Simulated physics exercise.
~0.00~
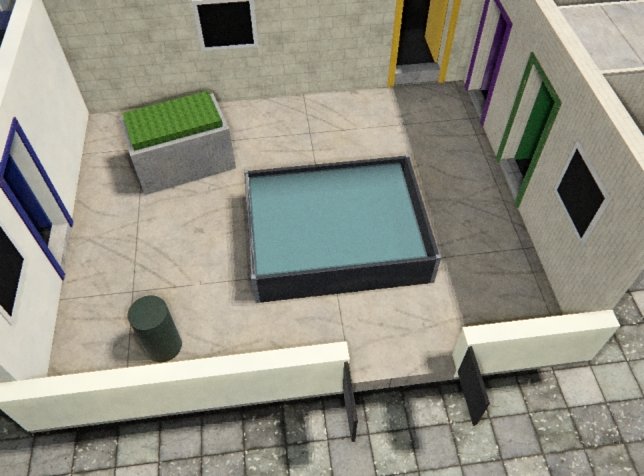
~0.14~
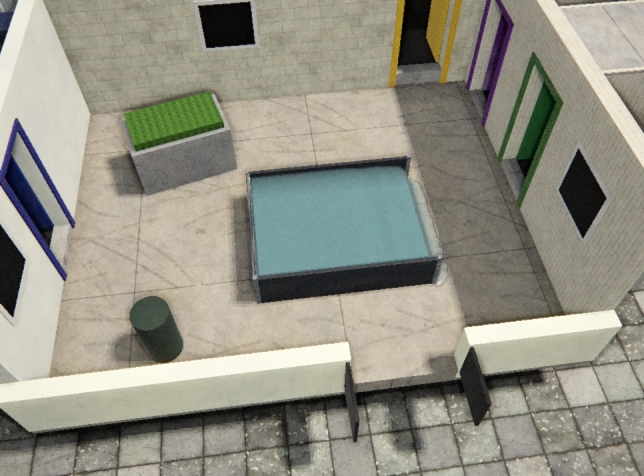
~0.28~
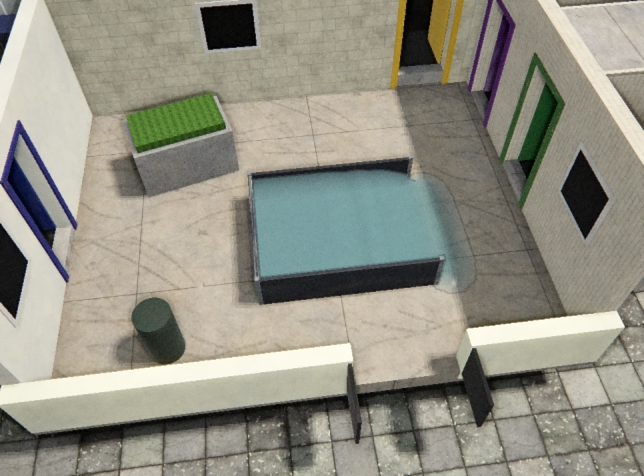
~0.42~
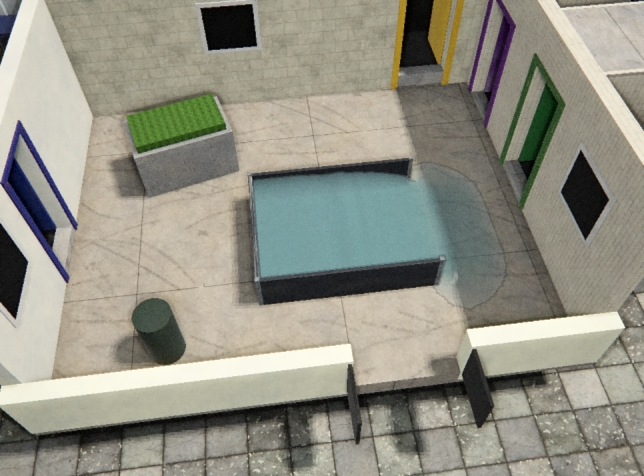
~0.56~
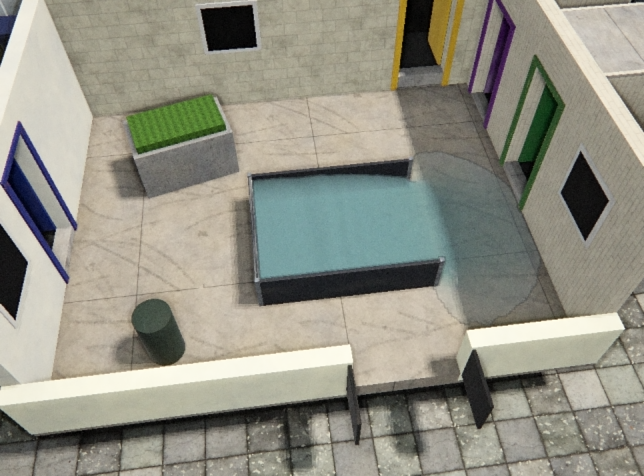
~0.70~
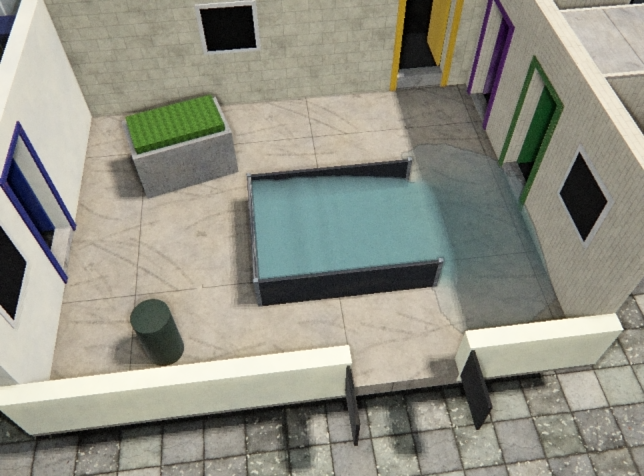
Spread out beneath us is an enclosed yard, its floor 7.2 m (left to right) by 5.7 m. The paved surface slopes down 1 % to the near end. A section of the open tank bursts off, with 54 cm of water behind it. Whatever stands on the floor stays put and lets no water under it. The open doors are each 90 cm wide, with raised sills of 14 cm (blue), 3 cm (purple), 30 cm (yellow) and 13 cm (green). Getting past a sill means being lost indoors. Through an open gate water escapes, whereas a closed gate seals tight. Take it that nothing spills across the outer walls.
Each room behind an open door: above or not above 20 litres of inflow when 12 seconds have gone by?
Blue door: Not above, purple door: Above, yellow door: Not above, green door: Above.
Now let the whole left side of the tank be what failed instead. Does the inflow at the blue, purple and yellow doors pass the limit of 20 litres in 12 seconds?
Note: Blue beyond the mark, purple beyond the mark, yellow short of the mark.
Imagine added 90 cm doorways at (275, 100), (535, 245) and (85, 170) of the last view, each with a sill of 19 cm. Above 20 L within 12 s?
Less, more, less.
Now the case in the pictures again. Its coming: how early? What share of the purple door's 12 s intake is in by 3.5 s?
About 10 per cent.
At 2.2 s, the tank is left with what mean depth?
Some 23 cm.
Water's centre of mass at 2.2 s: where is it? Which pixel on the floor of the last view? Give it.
Around (424, 237).
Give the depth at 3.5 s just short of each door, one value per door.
Depths in cm: Blue 0, purple 8, yellow 19, green 22.
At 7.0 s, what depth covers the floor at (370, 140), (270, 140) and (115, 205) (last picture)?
Depths in turn: Roughly 4, 3 and 1 centimetres.
After 1.4 s water covers 20 % of the floor and is deepest (37 cm) near (512, 223); blue door not reached, purple door not reached, yellow door not reached, green door 30 cm at the sill, 41 L in.
After 2.2 s water covers 25 % of the floor and is deepest (44 cm) near (574, 343); blue door not reached, purple door 8 cm at the sill, 1 L in, yellow door not reached, green door 31 cm at the sill, 116 L in.
After 3.5 s water covers 40 % of the floor and is deepest (30 cm) near (569, 331); blue door not reached, purple door 8 cm at the sill, 16 L in, yellow door 19 cm at the sill, 0 L in, green door 22 cm at the sill, 208 L in.
After 7.0 s water covers 90 % of the floor and is deepest (14 cm) near (75, 404); blue door 6 cm at the sill, 0 L in, purple door 9 cm at the sill, 97 L in, yellow door 8 cm at the sill, 0 L in, green door 7 cm at the sill, 229 L in.
After 12.0 s water covers 100 % of the floor and is deepest (10 cm) near (252, 199); blue door 7 cm at the sill, 0 L in, purple door 4 cm at the sill, 134 L in, yellow door 3 cm at the sill, 0 L in, green door 5 cm at the sill, 229 L in.
